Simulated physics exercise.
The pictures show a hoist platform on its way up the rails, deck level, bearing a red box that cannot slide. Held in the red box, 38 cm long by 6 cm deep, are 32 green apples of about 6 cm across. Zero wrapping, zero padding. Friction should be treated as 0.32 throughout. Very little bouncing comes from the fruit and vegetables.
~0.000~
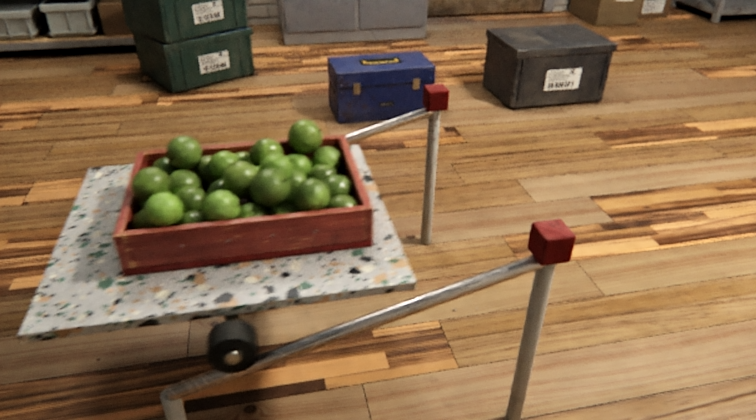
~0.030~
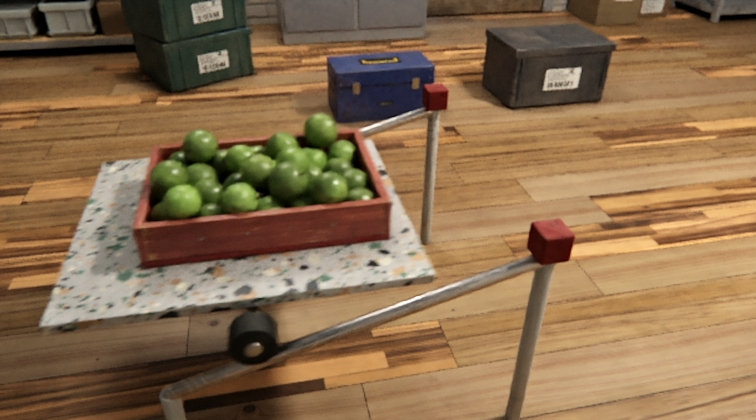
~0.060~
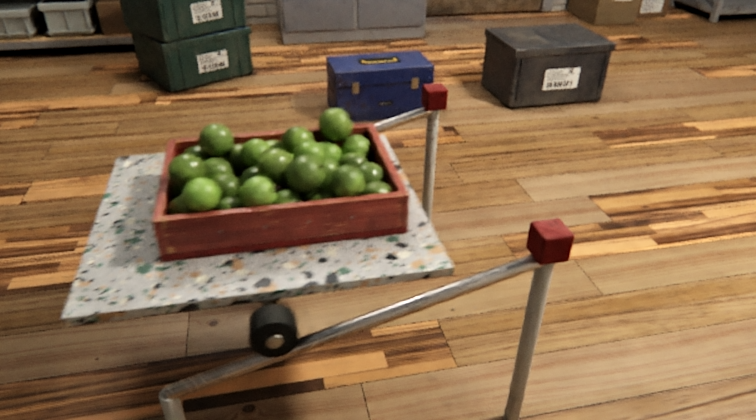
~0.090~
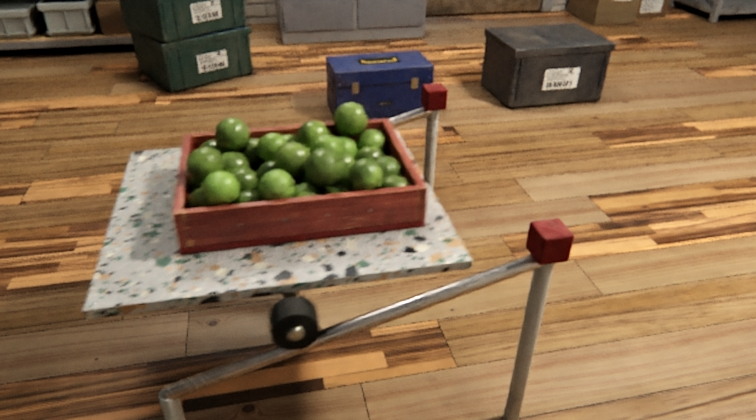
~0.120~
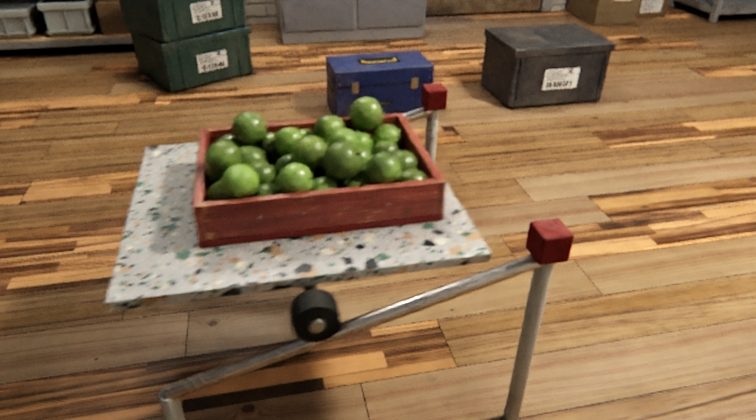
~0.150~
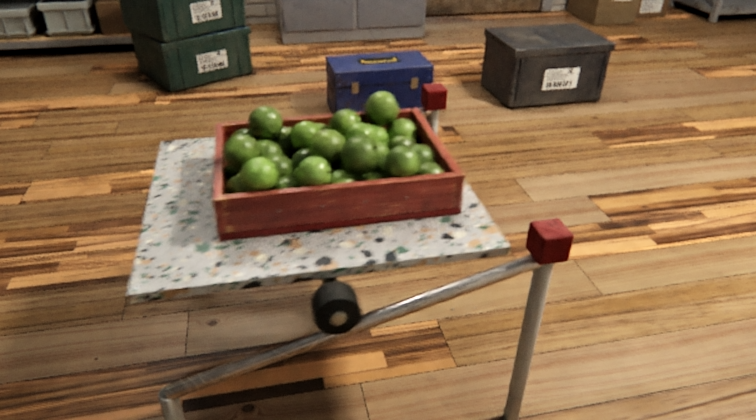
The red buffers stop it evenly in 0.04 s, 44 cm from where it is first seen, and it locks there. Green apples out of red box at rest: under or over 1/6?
Under.
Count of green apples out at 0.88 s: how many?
The number comes to some 1.
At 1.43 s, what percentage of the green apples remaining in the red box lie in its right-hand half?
60 per cent, about.
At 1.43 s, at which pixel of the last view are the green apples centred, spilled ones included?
I'd put the middle close to (490, 111).
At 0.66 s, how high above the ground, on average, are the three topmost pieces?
About 56 cm up.
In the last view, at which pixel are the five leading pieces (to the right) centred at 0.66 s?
(553, 97).
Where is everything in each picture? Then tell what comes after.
In the first frame (each is followed by its nearest rim corner in this view), red box, (123, 233); moved 0 cm; none out.
The second frame shows red box, (142, 225); moved 3 cm.
The third frame shows red box, (162, 218); moved 7 cm.
The fourth frame shows red box, (182, 211); moved 10 cm.
The fifth frame shows red box, (202, 204); moved 13 cm.
The sixth frame shows red box, (222, 197); moved 16 cm; none out.
After 0.38 s, braking begins.
After 0.50 s, red box 32 in, 0 out.
After 0.66 s, red box 31 in, 1 out.
After 0.88 s, red box 31 in, 1 out.
When it is over (at 1.43 s), red box 31 in, 1 out. Asked share, 1 of 32, 3 per cent.
